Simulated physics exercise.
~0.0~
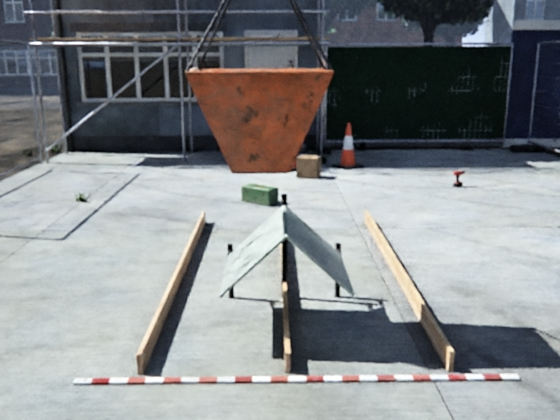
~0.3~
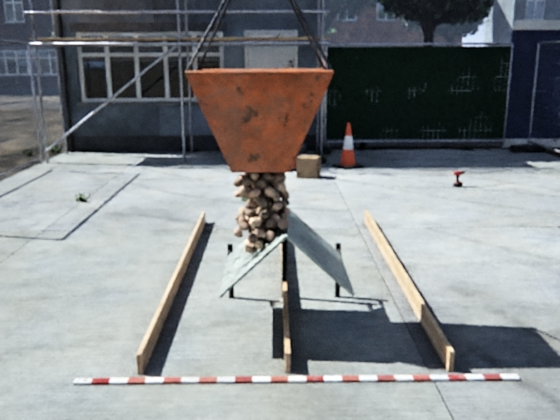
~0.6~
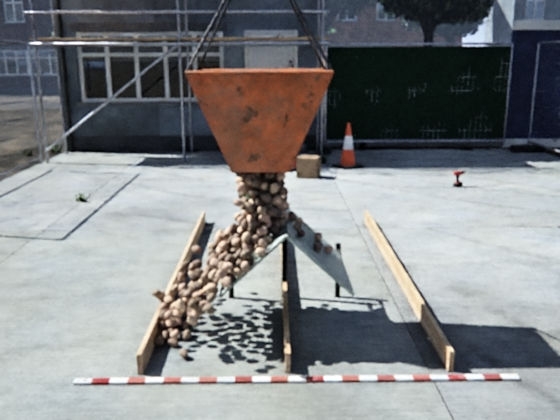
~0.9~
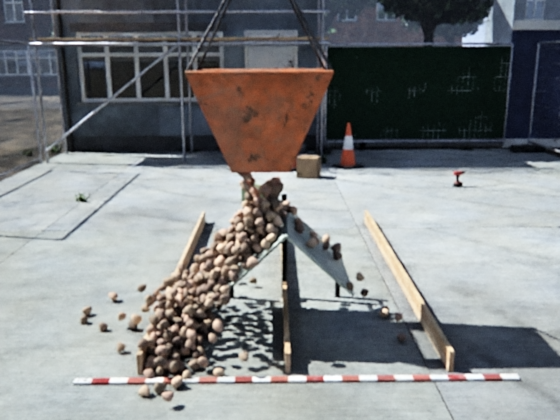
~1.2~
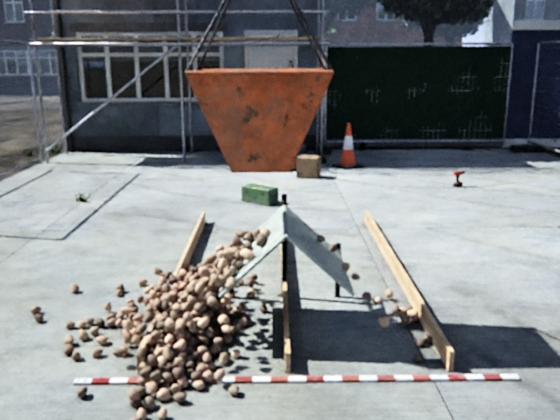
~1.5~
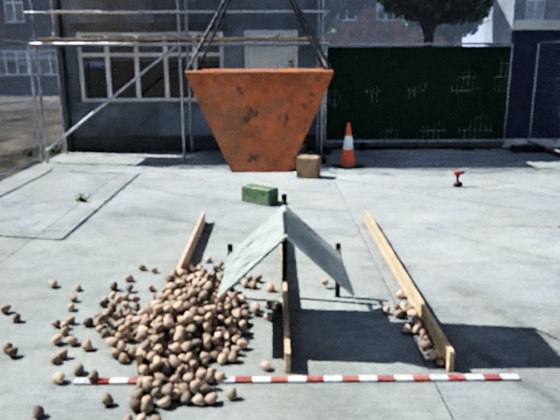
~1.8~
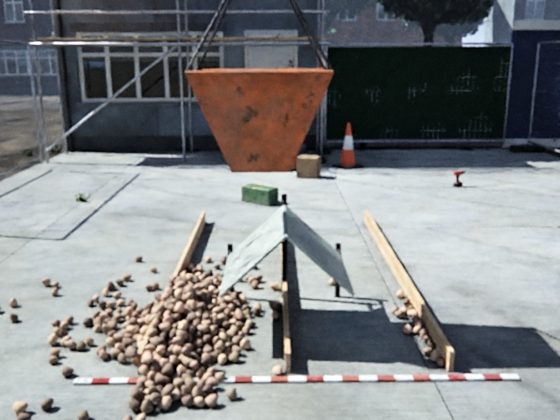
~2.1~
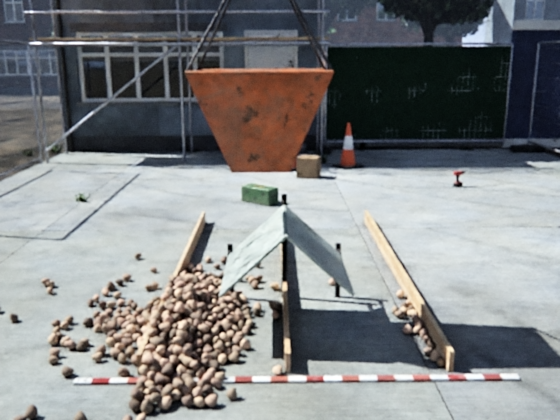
An orange skip drops stones onto sloping steel, and most settle in a heap at left.
